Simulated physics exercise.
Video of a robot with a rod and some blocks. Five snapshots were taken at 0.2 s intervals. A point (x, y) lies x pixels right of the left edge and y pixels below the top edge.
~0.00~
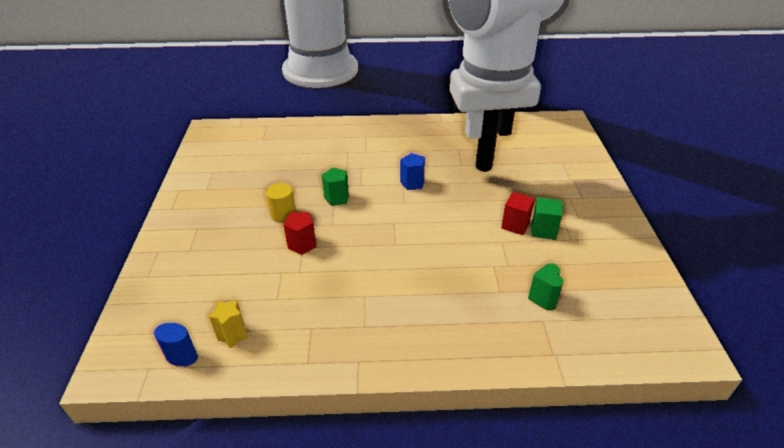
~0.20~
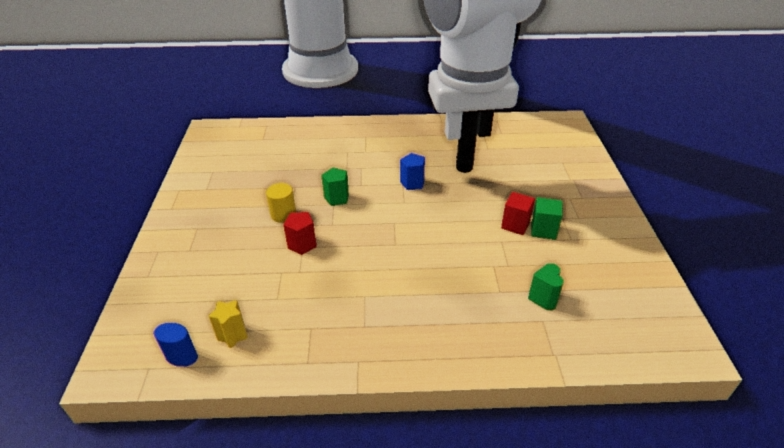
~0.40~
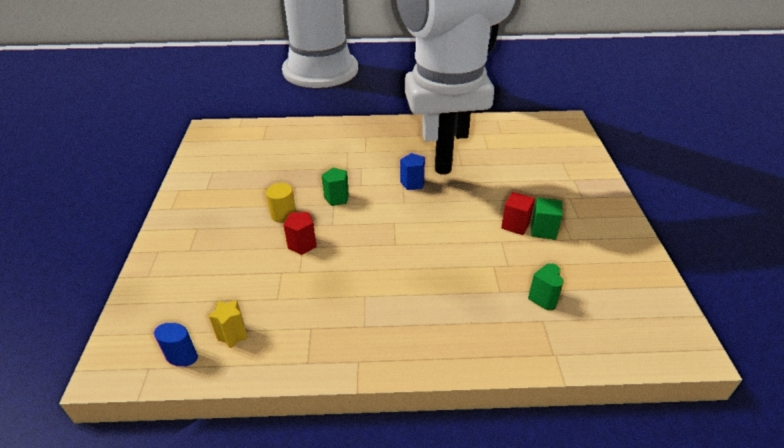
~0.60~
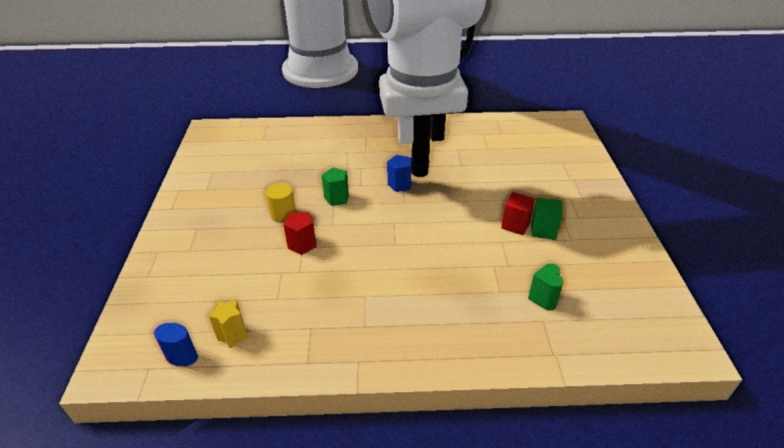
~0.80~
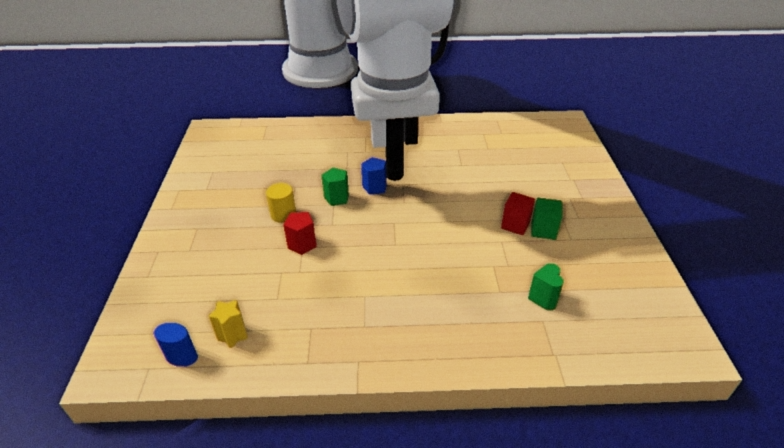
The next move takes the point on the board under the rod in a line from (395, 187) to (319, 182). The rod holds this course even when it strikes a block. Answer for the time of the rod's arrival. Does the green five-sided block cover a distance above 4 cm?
No.
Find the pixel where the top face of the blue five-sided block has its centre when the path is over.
I expect it at (303, 170).
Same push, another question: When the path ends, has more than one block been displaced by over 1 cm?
That would be a yes.
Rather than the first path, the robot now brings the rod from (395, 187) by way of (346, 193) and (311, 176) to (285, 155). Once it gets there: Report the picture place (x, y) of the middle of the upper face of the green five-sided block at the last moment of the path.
The middle of its upper face will lie at (313, 176).
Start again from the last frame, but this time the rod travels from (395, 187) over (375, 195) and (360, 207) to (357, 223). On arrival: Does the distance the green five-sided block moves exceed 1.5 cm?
No, that is not what happens.
What follows on the original path. One third of the way, rod at (368, 175); green five-sided block at (331, 176); blue five-sided block at (348, 165), turned 30° anticlockwise.
Two thirds of the way, rod at (342, 173); green five-sided block at (316, 181), turned 25° anticlockwise; blue five-sided block at (323, 168), turned 65° anticlockwise.
At the end, rod at (318, 172); yellow cylinder unmoved; green five-sided block at (313, 183), turned 50° anticlockwise; blue five-sided block at (303, 170), turned 105° anticlockwise.
